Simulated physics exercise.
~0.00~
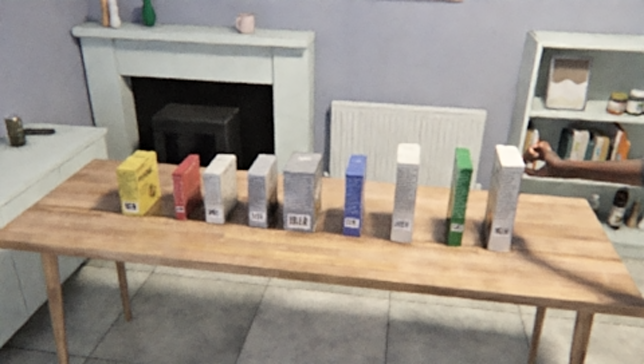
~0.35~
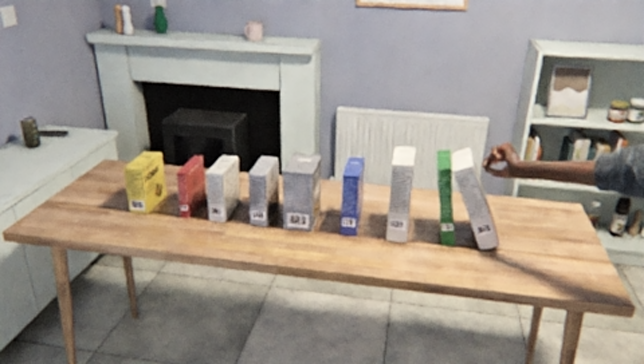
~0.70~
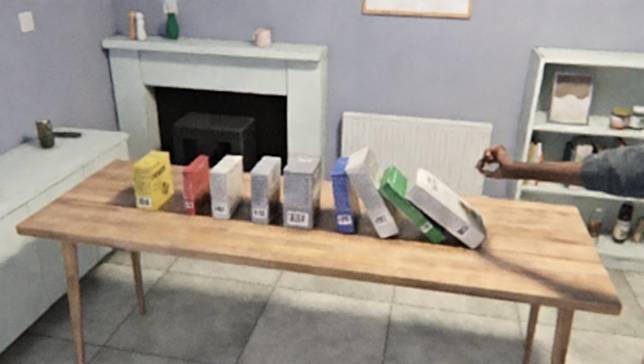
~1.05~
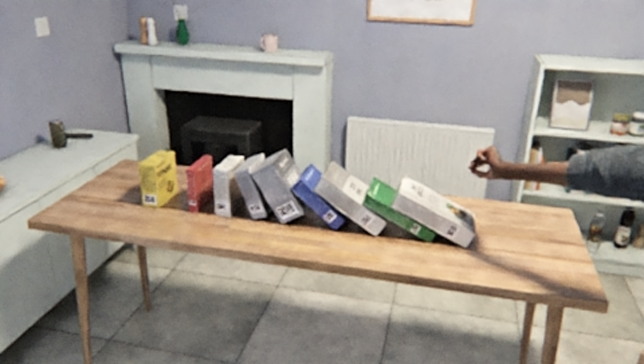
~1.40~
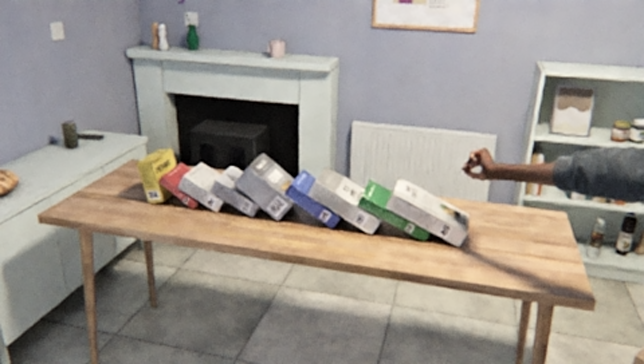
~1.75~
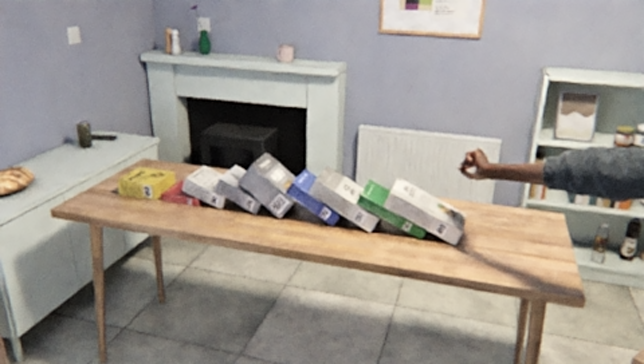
In a room with lavender walls, a pale fireplace and a radiator, a long wooden table is seen from the front and slightly above, the view drifting gently sideways. Nine boxes stand in a row across it, yellow and red at the left, blue further along, green near the right, the others white or grey. A hand at the right tips the end white box leftward into the green one. The topple runs left through the blue and grey boxes while the hand stays back. Lastly the red and yellow boxes go over, leaving none standing.
